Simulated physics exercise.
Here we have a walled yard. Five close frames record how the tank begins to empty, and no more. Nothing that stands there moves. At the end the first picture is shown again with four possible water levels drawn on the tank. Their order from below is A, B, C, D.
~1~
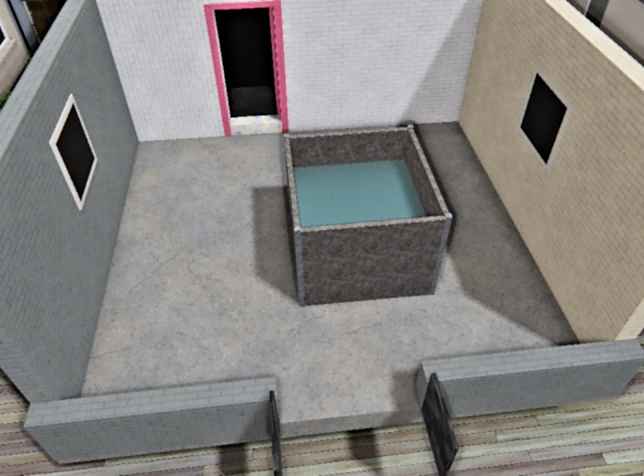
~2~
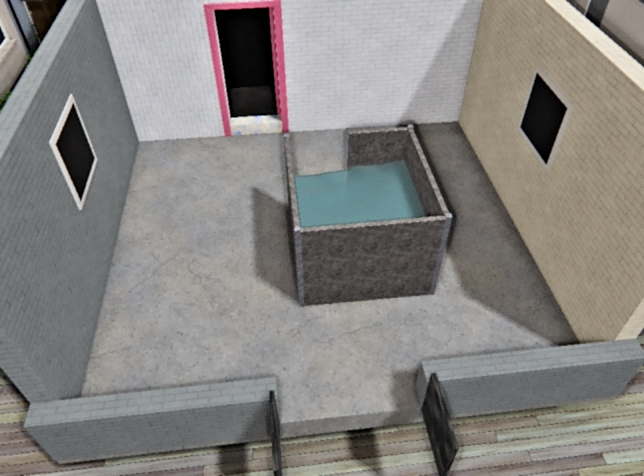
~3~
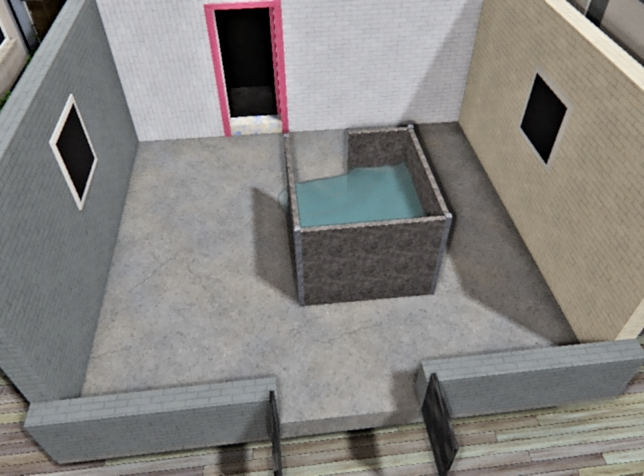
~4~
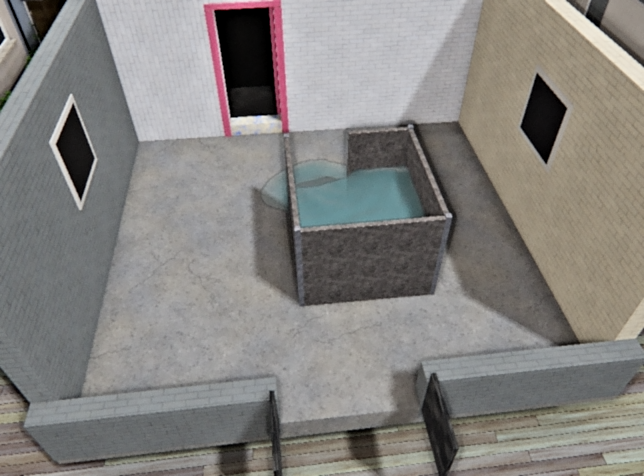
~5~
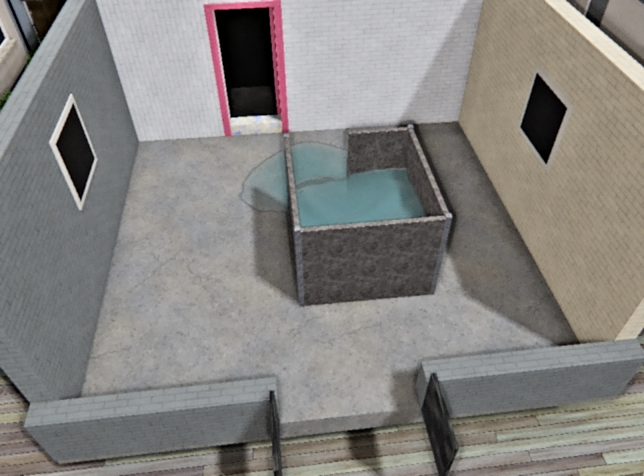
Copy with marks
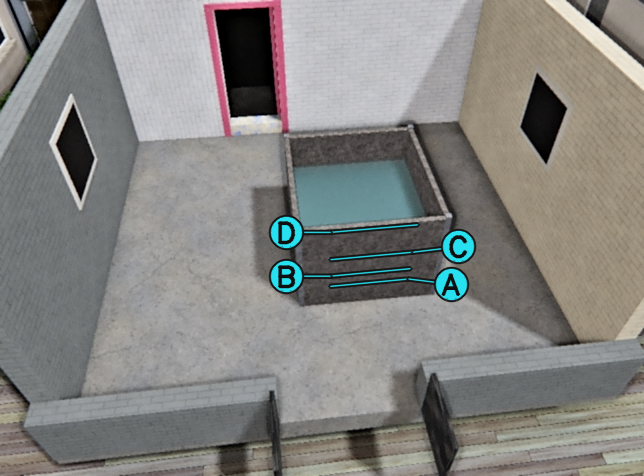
Water in a dark, square tank in a walled yard poured out through a gap that opened in the tank's back wall, then spread in a rounded sheet across the ground behind and left.
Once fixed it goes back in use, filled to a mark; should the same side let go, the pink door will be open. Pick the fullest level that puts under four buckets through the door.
Level B.
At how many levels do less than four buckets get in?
Two of the four.
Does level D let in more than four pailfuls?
Yes, it does.
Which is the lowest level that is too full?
Level C.
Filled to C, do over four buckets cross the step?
Yes, that goes wrong.
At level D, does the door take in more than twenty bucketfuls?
Yes.
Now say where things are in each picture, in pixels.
Water in the tank at rest, its middle at (358, 202); foot of the pink doorway at (257, 134); open gate at (349, 366), in the first picture.
Water covers 1 % of the ground, its front hidden from here, in the second picture.
Water covers 2 % of the ground, its front hidden from here, in the third picture.
Water covers 6 % of the ground, its front hidden from here, in the fourth picture.
In the fifth picture, 11 % of the ground under water, visible out to (252, 183).
In cyan, A at (369, 282); B at (370, 272); C at (372, 255); D at (374, 228); from the bottom up A, B, C, D.
If A is chosen, nothing gets over.
If B is chosen, a splash gets over, under a bucket.
If C is chosen, about 9 bucketfuls get in.
If D is chosen, dozens of bucketfuls pour in.
